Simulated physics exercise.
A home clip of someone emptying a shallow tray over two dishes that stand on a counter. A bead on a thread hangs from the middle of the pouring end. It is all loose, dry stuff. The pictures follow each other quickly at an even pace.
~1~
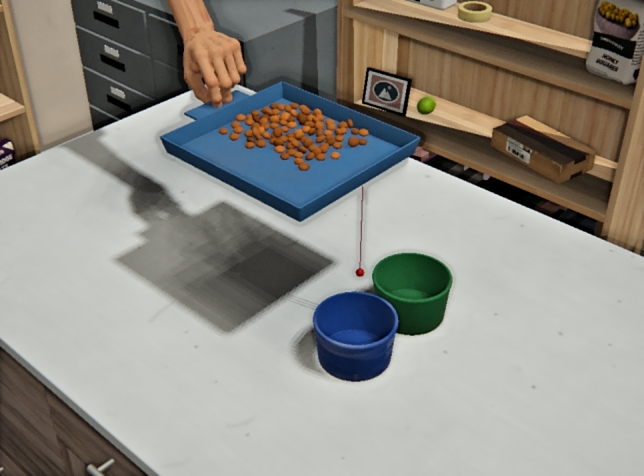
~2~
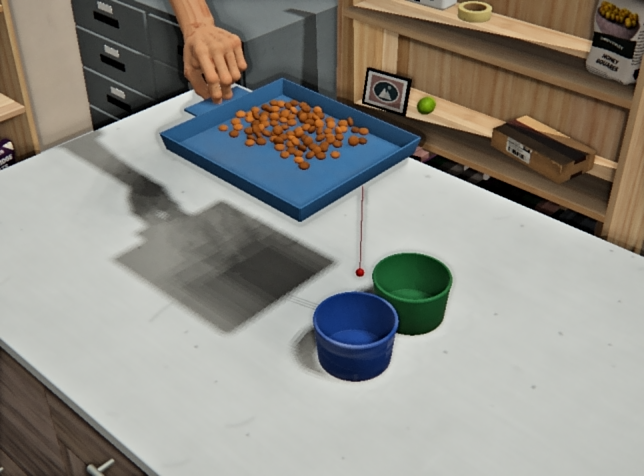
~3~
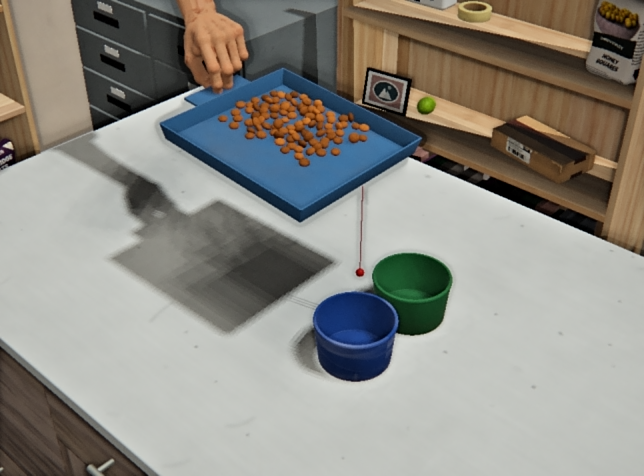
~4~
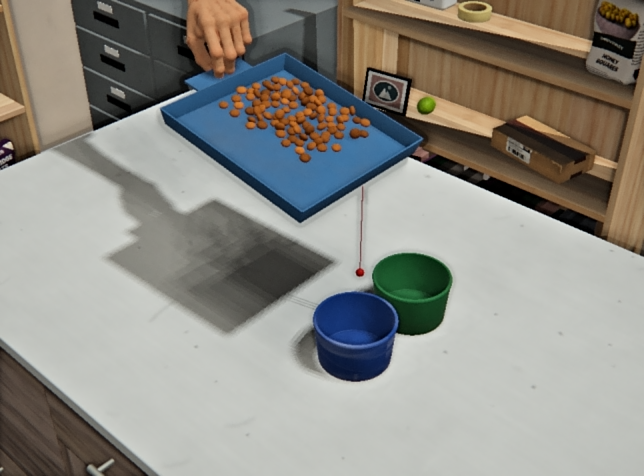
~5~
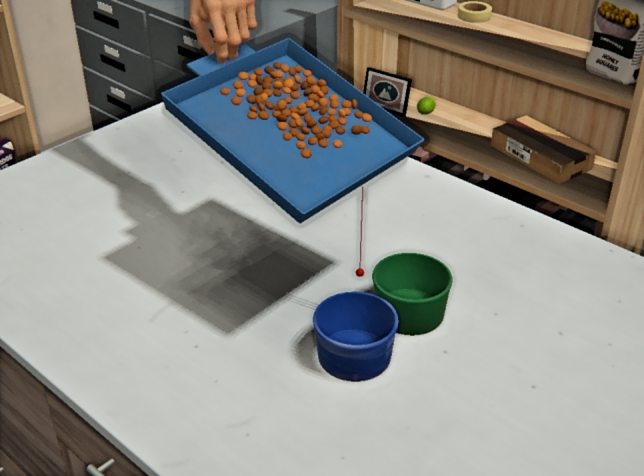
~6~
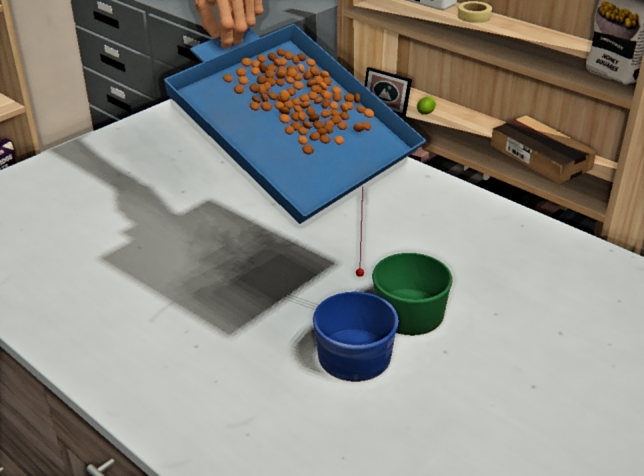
On a pale counter, a hand holds a blue tray of small brown pieces above a blue dish and a green dish, a red bead hanging from its near end. The hand then raises the tray's far end, slightly at first and then clearly, while the pieces stay bunched and the dishes remain still.
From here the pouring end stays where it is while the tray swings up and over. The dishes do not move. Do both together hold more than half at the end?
They take over half between them.
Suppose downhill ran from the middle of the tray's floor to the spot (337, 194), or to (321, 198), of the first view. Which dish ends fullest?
In turn: The left one; the left dish.
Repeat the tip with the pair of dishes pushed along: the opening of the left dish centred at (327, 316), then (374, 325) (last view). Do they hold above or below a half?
In turn: The smaller part; over half.
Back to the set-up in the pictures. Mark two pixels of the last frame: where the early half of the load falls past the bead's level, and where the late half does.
The first part at (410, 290); the rest at (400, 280).
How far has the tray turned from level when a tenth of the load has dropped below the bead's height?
At some 85 degrees.
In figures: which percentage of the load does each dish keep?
Left dish: 20 %, right dish: 40 %.
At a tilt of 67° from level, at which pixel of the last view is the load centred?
Around (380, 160).
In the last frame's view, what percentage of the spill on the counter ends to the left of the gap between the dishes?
Near 10 %.
Just after the last frame, tray tipped steeply; almost all on the tray; just a few in the air.
A moment on, tray tipped past a quarter turn; roughly a third on the tray; about a tenth in the left dish; about a tenth in the right dish; roughly a quarter outside both; about a tenth in the air.
Further on, tray tipped past a quarter turn; roughly a quarter in the left dish; roughly a third in the right dish; roughly a third outside both.
When it is over, tray tipped past a quarter turn; roughly a quarter in the left dish; roughly a third in the right dish; roughly a third outside both.
